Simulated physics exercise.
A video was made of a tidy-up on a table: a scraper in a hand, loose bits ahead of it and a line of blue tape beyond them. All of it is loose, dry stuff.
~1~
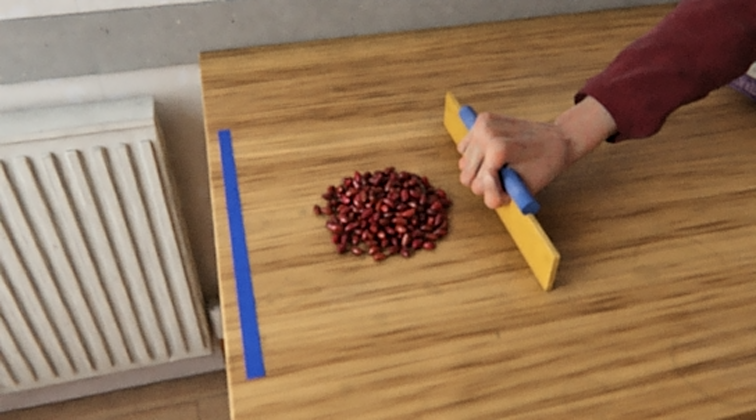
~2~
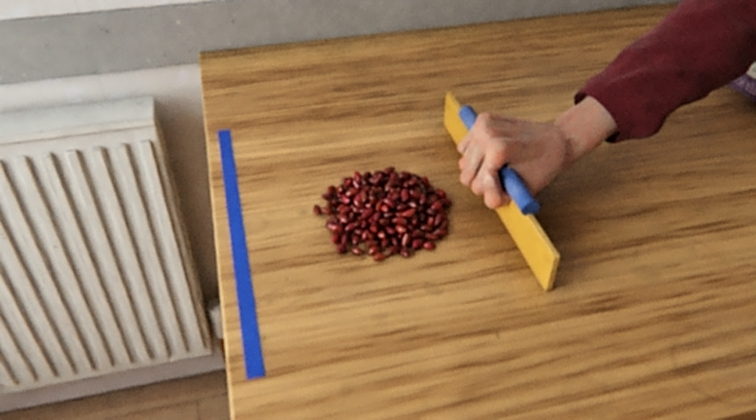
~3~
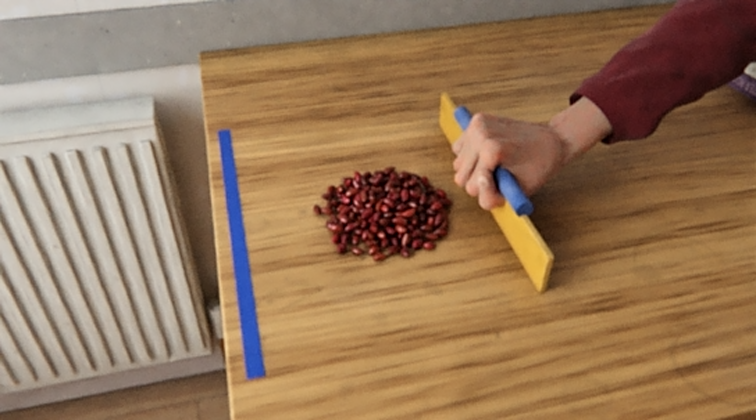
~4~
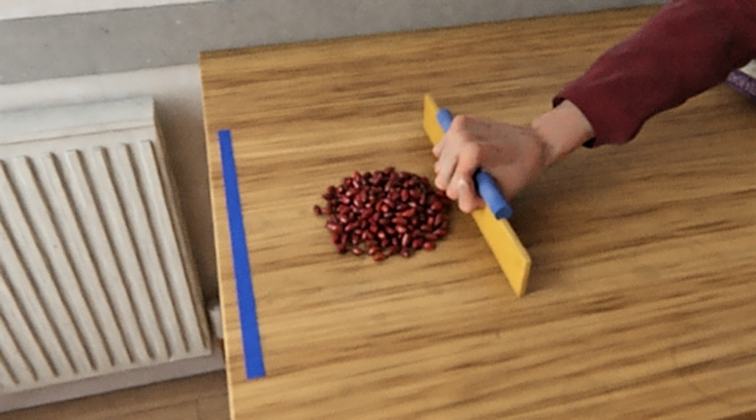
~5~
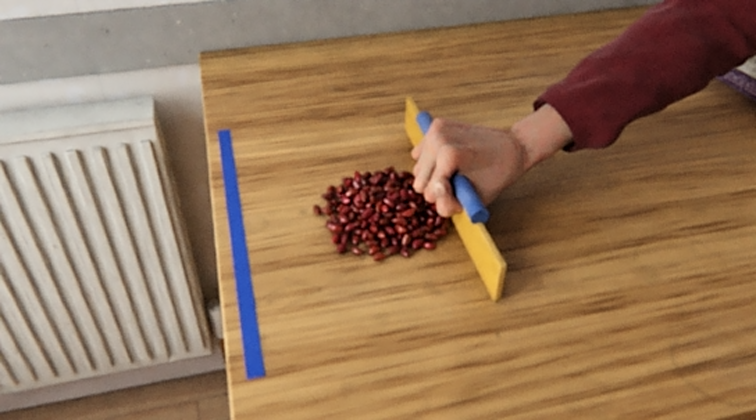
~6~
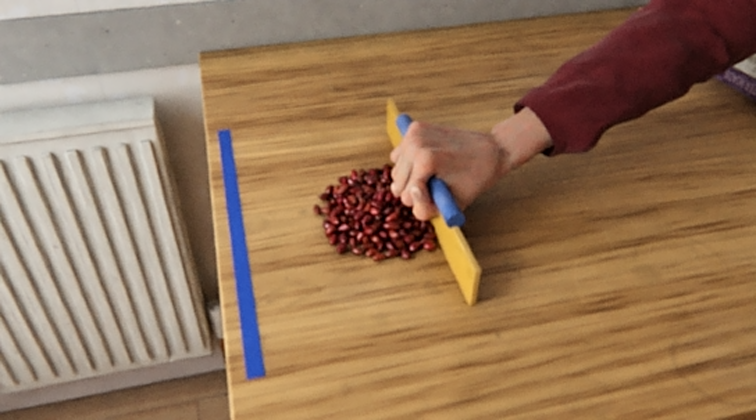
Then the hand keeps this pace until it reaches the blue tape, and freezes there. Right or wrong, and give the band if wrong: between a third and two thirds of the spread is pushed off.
Wrong, over two thirds is pushed off.
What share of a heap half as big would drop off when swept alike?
I'd expect around 90 per cent.
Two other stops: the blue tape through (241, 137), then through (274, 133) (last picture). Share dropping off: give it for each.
About 70 per cent, then 20 per cent.
Soon after the last picture, scraper still moving, near (325, 186); heap all on the table, its front near (238, 234).
A little later, scraper stopped at the blue tape; heap most over the edge.
Later still, scraper stopped at the blue tape; heap nearly all over the edge.
At rest, scraper stopped at the blue tape; heap nearly all over the edge.
